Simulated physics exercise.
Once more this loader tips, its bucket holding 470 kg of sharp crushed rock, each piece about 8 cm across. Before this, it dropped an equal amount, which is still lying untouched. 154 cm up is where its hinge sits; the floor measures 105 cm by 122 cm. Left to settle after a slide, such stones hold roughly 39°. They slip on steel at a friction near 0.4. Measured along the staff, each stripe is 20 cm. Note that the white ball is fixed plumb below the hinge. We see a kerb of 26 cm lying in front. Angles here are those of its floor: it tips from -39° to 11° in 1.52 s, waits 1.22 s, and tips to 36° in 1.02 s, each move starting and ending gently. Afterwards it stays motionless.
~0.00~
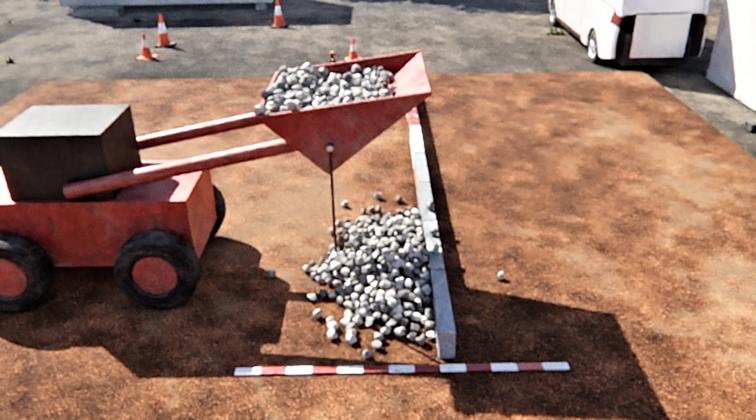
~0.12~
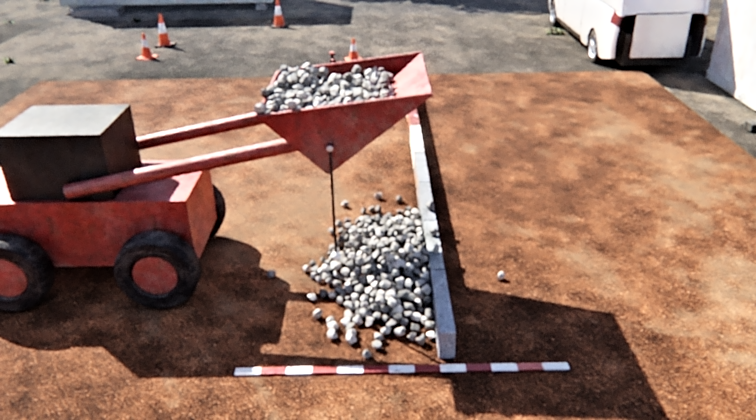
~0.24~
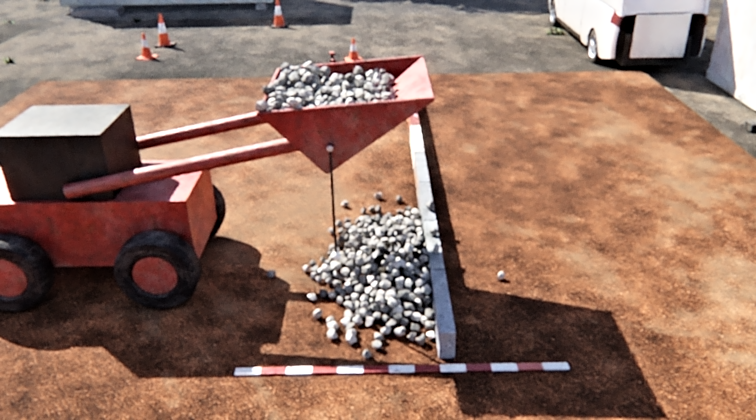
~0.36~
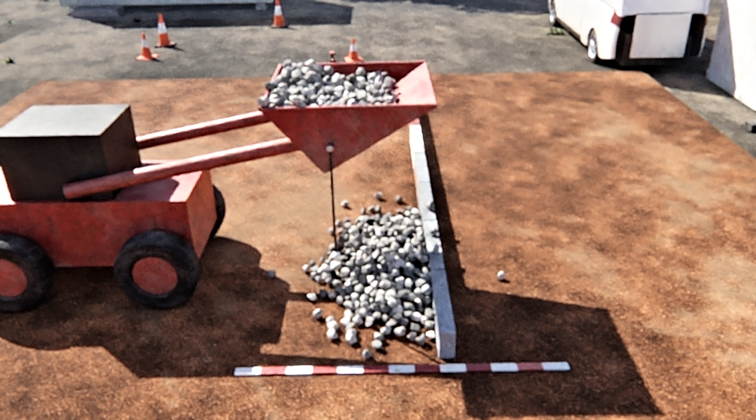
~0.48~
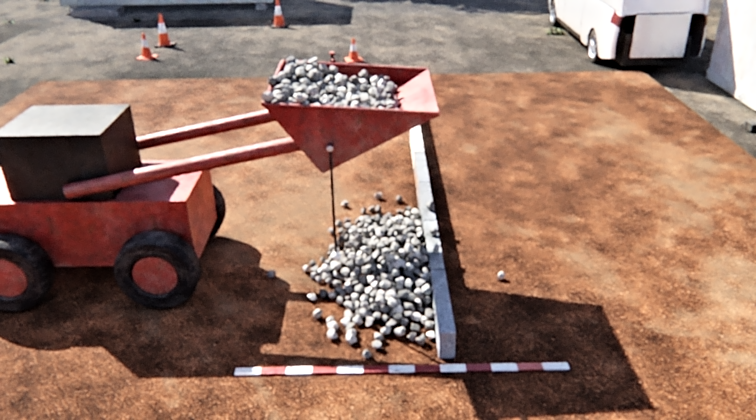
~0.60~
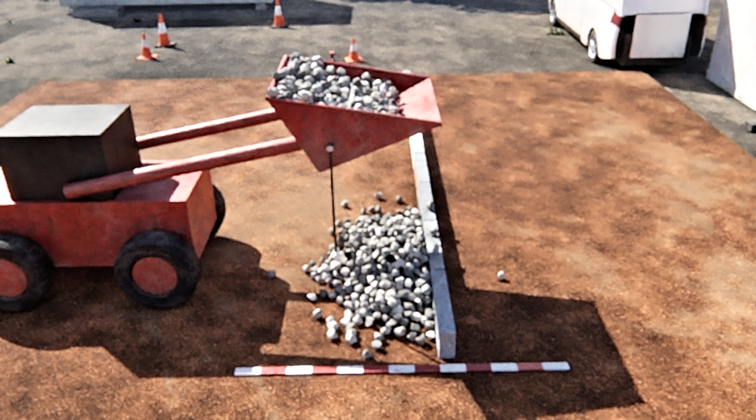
A red loader's raised bucket, filled with grey stones, slowly tilted its front edge downward to the right, the stones shifting slightly inside, while the heap below lay still against a low kerb.
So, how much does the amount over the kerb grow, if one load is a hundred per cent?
It grows by around 85 per cent.
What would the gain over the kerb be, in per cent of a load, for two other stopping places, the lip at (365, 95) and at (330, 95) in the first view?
First place: Roughly 10 %; second place: Roughly 0 %.
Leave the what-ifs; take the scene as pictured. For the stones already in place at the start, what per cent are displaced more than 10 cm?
Roughly 0 % of them.
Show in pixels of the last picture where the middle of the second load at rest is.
I'd say close to (470, 256).
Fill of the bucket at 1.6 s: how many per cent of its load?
Roughly 100 parts in a hundred of the load.
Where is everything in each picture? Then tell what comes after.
In the first picture, the bucket is at -39°, its lip at (431, 93); the top of the load is at (313, 74). The earlier load is highest near (399, 241), 32 cm above ground level, 100 % on this side of the kerb.
In the second picture, the bucket is at -38°, its lip at (432, 94); the top of the load is at (303, 74); the stones move at 0.1 m/s on average.
In the third picture, the bucket is at -36°, its lip at (434, 99); the top of the load is at (305, 73); the stones move at 0.1 m/s on average.
In the fourth picture, the bucket is at -32°, its lip at (437, 105); the top of the load is at (303, 71); the stones move at 0.2 m/s on average.
The fifth picture shows lip at (440, 114), floor tilted -27°, highest stones at (300, 70); the stones move at 0.2 m/s on average.
The sixth picture shows lip at (442, 124), floor tilted -22°, highest stones at (301, 66); the stones move at 0.2 m/s on average.
After 1.1 s the floor is at 3°; in per cent of one load, 100 in the bucket, 100 on this side of the kerb; the foremost stones are at (439, 266).
After 1.6 s the floor is at 11°; in per cent of one load, 100 in the bucket, 100 on this side of the kerb; the foremost stones are at (439, 266).
After 4.2 s the floor is at 36°; in per cent of one load, 24 in the bucket, 138 on this side of the kerb, 38 over the kerb; the foremost stones are at (505, 268).
After 7.0 s the floor is at 36°; in per cent of one load, 0 in the bucket, 115 on this side of the kerb, 85 over the kerb; the foremost stones are at (587, 267). Net gain over the kerb, 85.
